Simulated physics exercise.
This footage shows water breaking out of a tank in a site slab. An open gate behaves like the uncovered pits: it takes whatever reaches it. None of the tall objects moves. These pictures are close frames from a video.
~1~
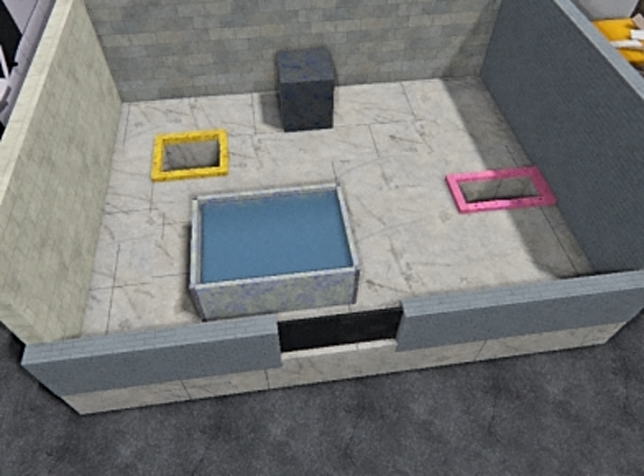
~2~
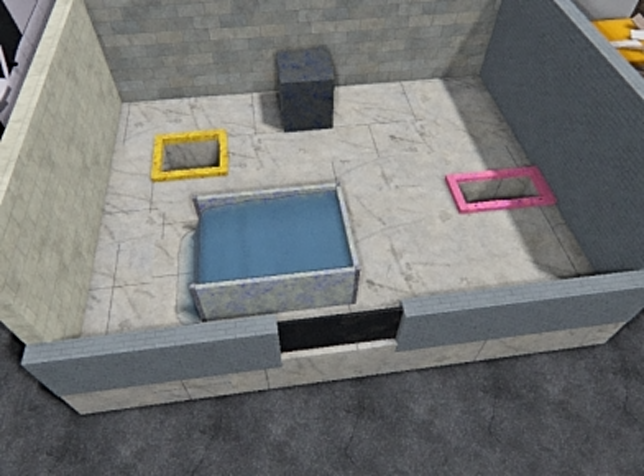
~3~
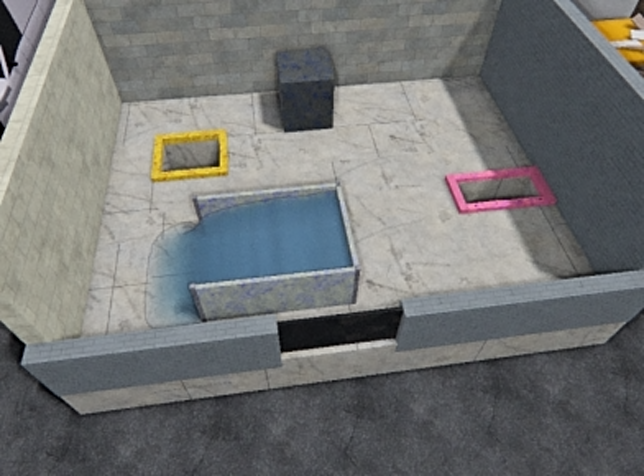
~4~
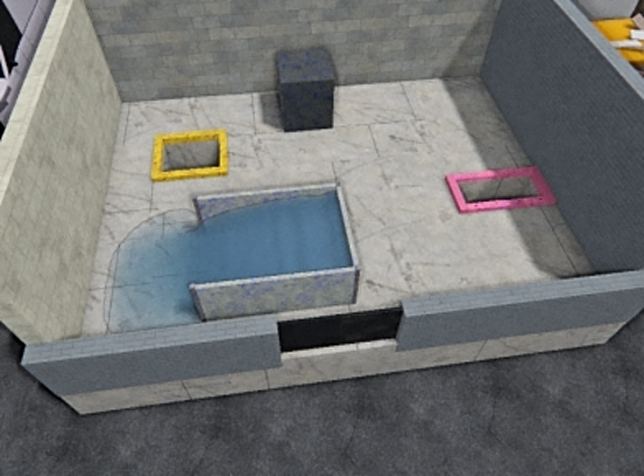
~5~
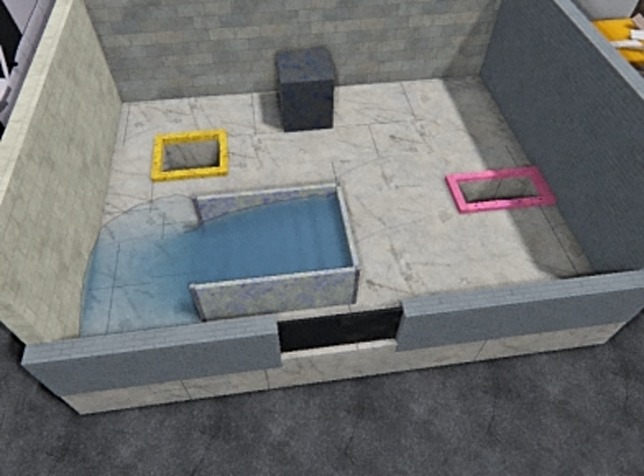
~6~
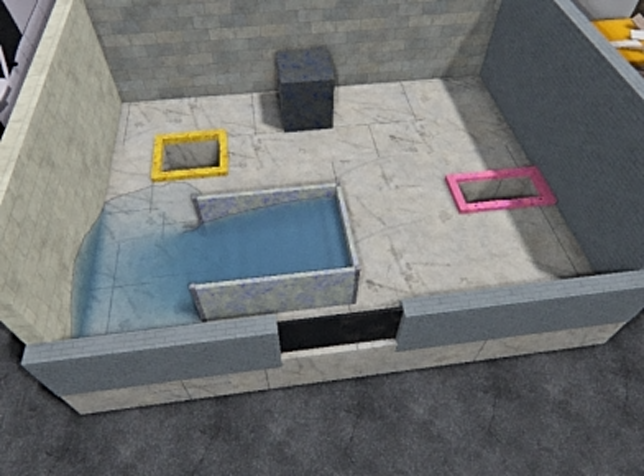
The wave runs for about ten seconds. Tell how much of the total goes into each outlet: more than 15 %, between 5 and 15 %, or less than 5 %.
Where it goes: The gate gets less than 5 %; the pink pit gets less than 5 %; the yellow pit gets between 5 and 15 %.
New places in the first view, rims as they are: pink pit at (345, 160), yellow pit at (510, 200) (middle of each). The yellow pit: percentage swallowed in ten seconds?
Note: Yellow pit, 0 percent.
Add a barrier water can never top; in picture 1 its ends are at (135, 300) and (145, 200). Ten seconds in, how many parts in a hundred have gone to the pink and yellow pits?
I'd say the pink pit takes roughly 0 %, the yellow pit roughly 15 %.
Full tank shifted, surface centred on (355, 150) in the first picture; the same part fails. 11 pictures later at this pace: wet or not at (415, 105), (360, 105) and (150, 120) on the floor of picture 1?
Taking them as they were asked, they come out bone dry, bone dry, soaked.
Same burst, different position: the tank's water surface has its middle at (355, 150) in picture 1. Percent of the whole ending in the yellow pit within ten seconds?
In per cent: Yellow 14.
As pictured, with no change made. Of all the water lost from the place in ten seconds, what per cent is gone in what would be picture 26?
It comes to around 60 per cent.
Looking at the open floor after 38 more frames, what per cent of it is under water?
I'd guess some 75 per cent.
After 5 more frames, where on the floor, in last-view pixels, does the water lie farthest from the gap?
The wet edge reaches furthest near (117, 139).
A moment on, water covers 15 % of the floor; the gate 0 %, the pink pit 0 %, the yellow pit 0 %.
Next, water covers 25 % of the floor; the gate 0 %, the pink pit 0 %, the yellow pit 1 %.
Then, water covers 45 % of the floor; the gate 0 %, the pink pit 0 %, the yellow pit 4 %.
Later, water covers 75 % of the floor; the gate 0 %, the pink pit 1 %, the yellow pit 7 %.
In the end, water covers 95 % of the floor; the gate 0 %, the pink pit 1 %, the yellow pit 7 %.
